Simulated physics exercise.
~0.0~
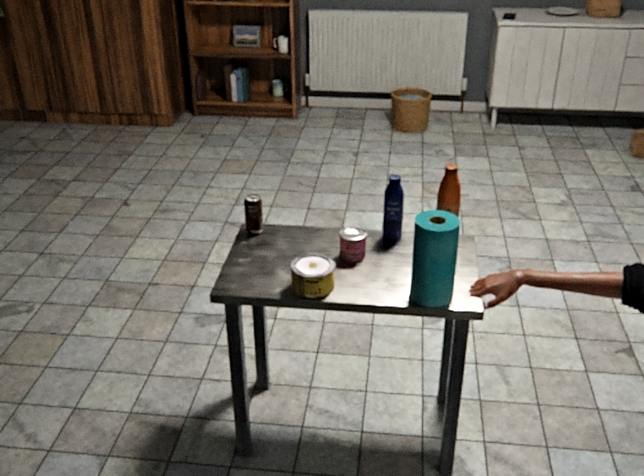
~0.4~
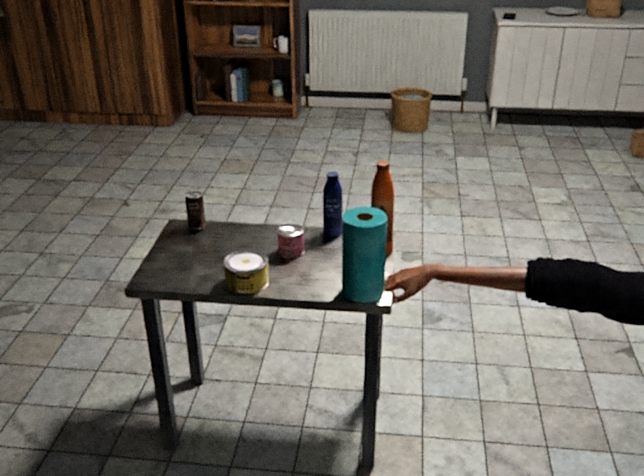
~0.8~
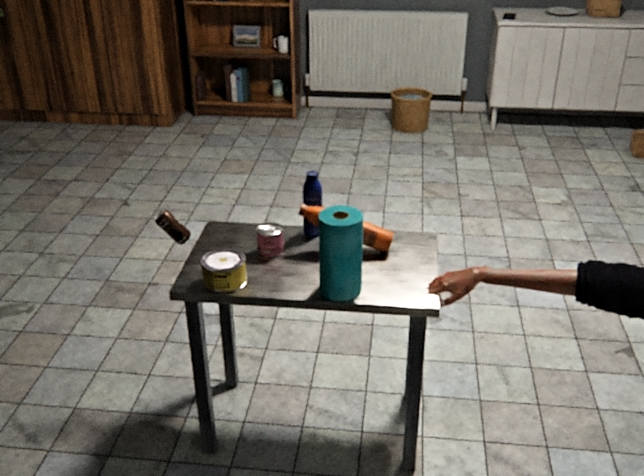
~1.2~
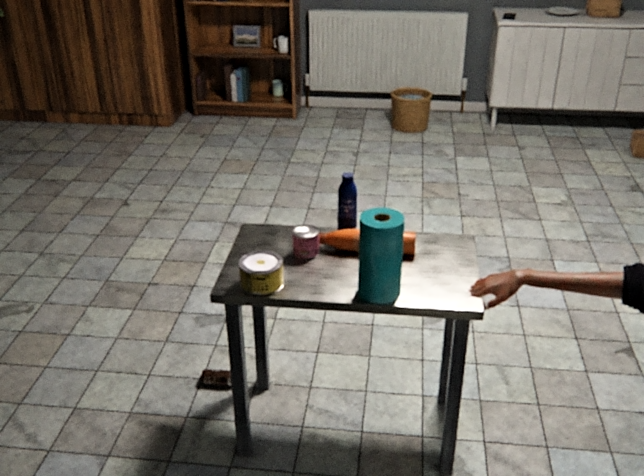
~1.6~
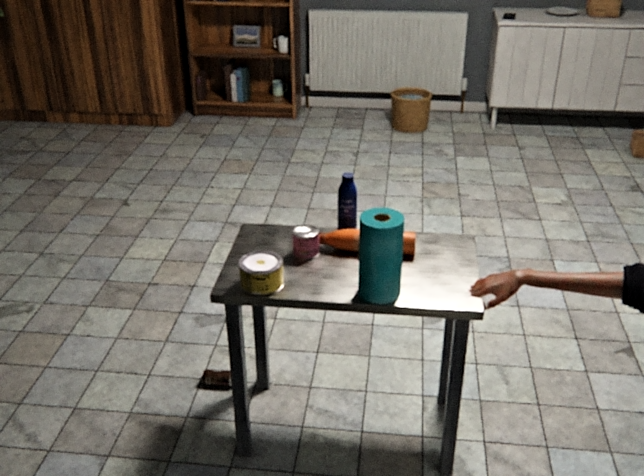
A hand jerks a table left and back, toppling an orange bottle and dropping a brown can.
